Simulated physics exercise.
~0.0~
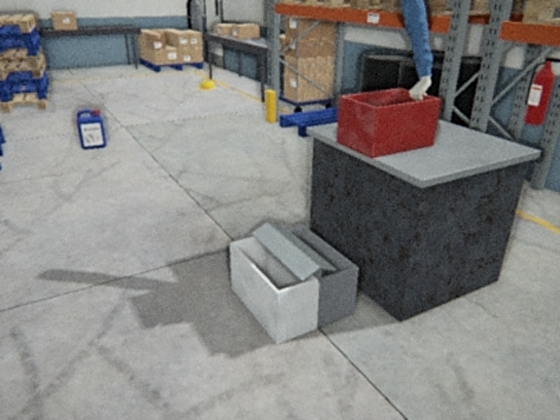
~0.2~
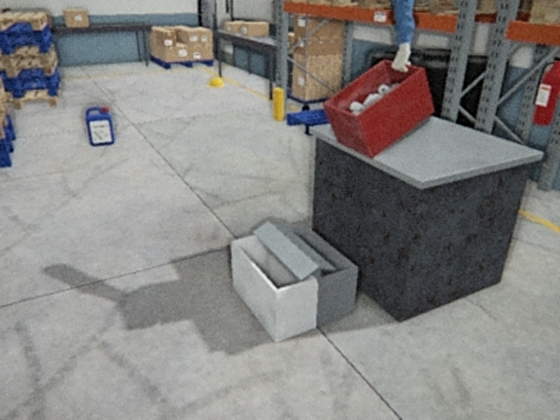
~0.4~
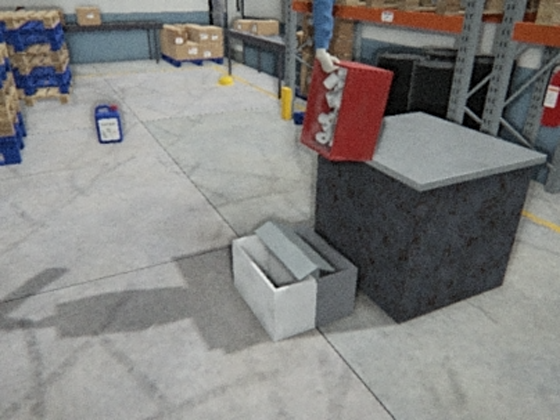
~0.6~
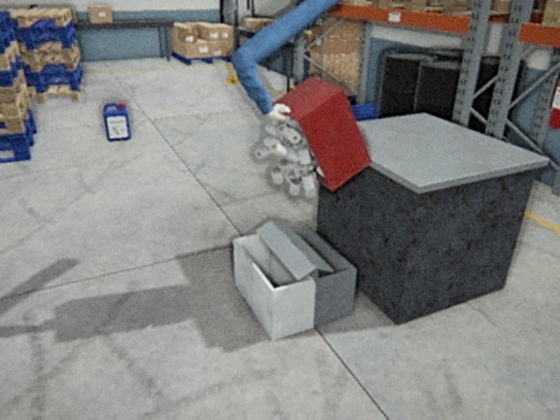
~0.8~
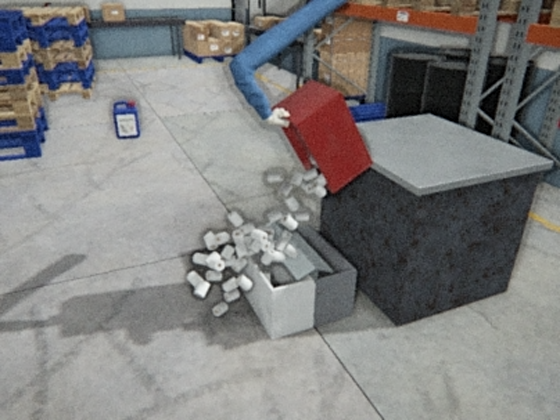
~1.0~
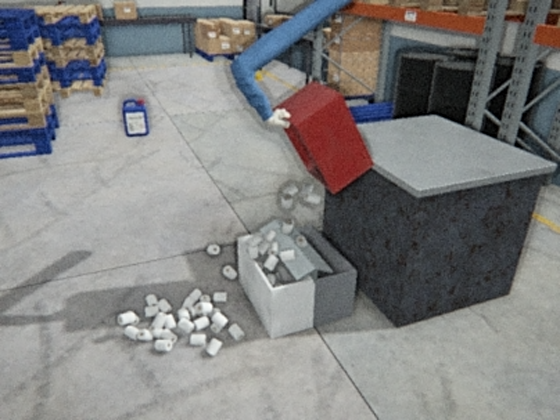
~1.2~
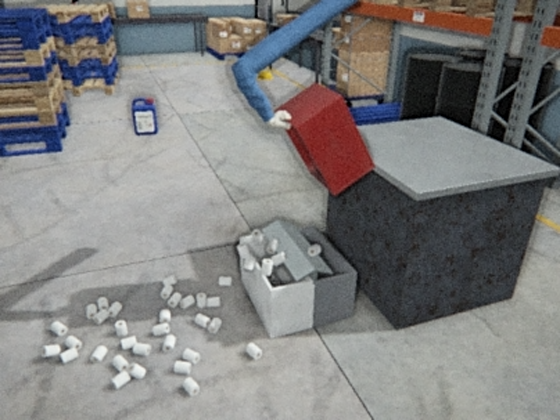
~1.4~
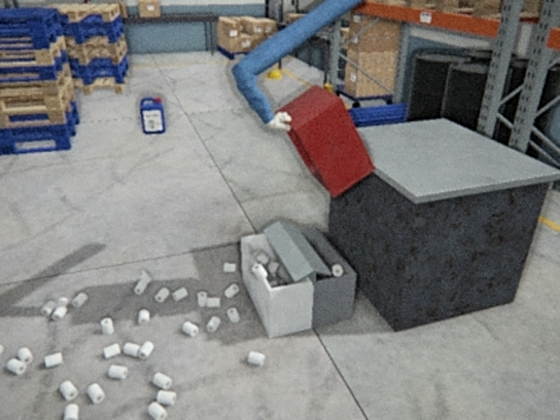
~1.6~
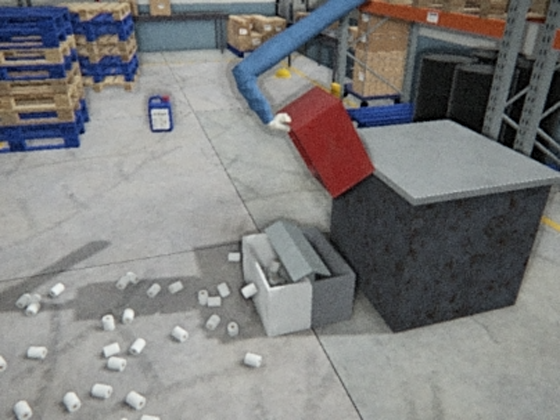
White paper rolls spilling from a red tote tipped by a blue arm, some landing in the white tote, many scattering across the floor.
